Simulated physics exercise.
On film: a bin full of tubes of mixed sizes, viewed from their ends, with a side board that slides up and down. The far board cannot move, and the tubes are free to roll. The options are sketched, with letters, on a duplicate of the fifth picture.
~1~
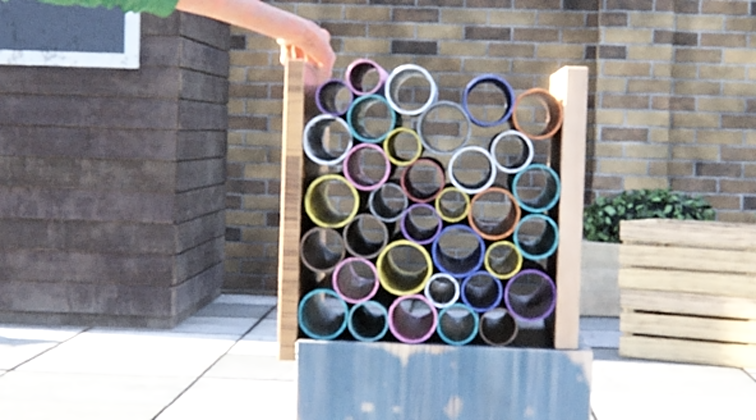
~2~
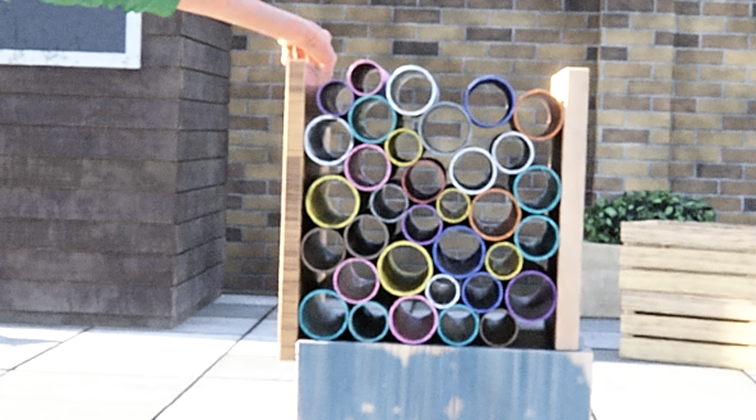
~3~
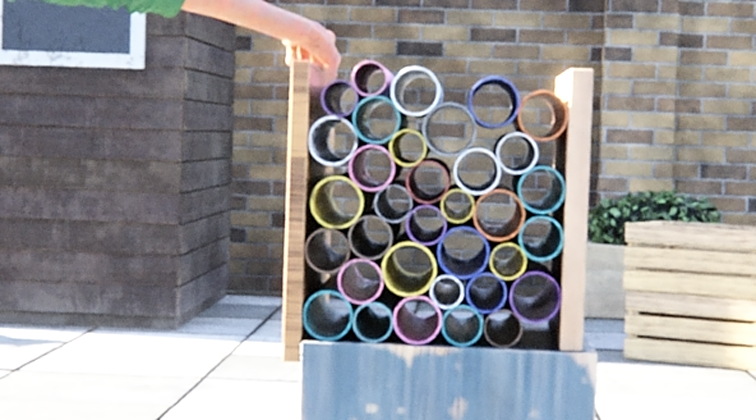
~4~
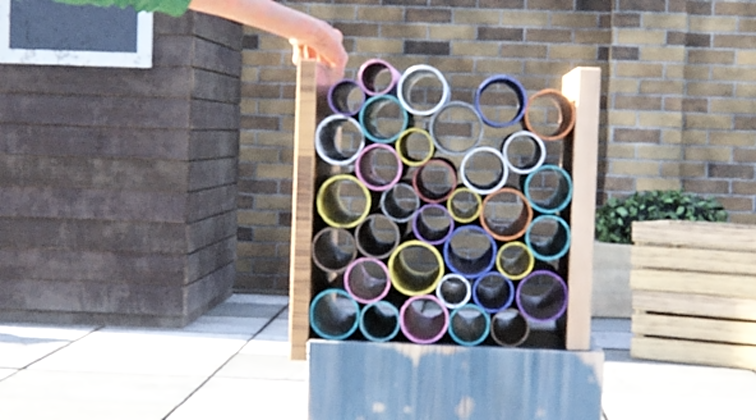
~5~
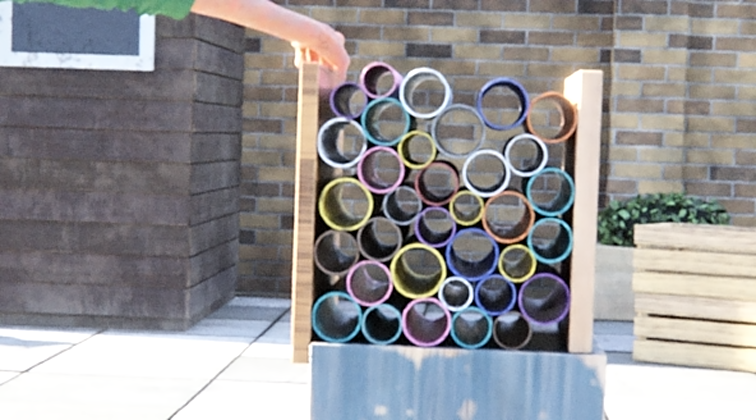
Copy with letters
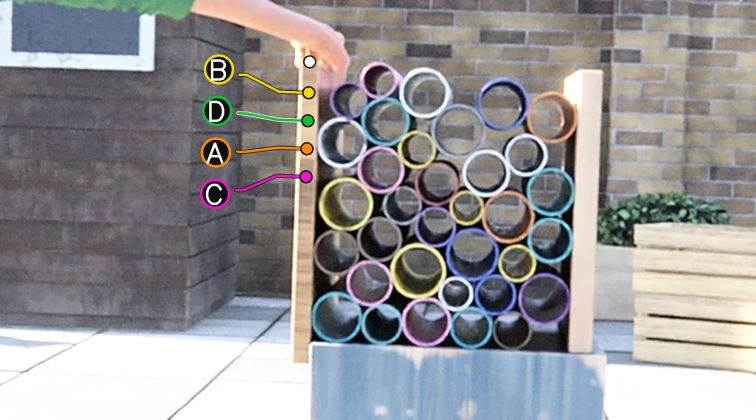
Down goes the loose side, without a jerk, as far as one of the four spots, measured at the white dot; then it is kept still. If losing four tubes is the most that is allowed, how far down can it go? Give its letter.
Mark C is as low as it can go.
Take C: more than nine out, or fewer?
It loses fewer than nine.
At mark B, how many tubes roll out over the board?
With B, none.
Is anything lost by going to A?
Yes.
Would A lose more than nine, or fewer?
At A, fewer than nine.
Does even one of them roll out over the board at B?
No, at B.
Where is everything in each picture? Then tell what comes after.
In the first frame, a pink tube (356, 280); a brown tube (323, 250); a purple tube (421, 223).
In the second frame, a purple tube (422, 224); a pink tube (367, 167).
In the third frame, a yellow tube (408, 147).
In the fourth frame, side board (318, 204); a turquoise tube (335, 315).
In the fifth frame, a pink tube (370, 283); a brown tube (337, 252); a purple tube (435, 227).
On the marked copy, A at (307, 149); B at (309, 93); C at (306, 177); D at (308, 121); the white dot at (310, 62).
Following C. Soon after the start, top of the board (318, 120).
Later, top of the board (316, 177).
In the end, top of the board (316, 177), four out over the board.
As for the rest, A four out over the board; B none out over the board; D none out over the board.
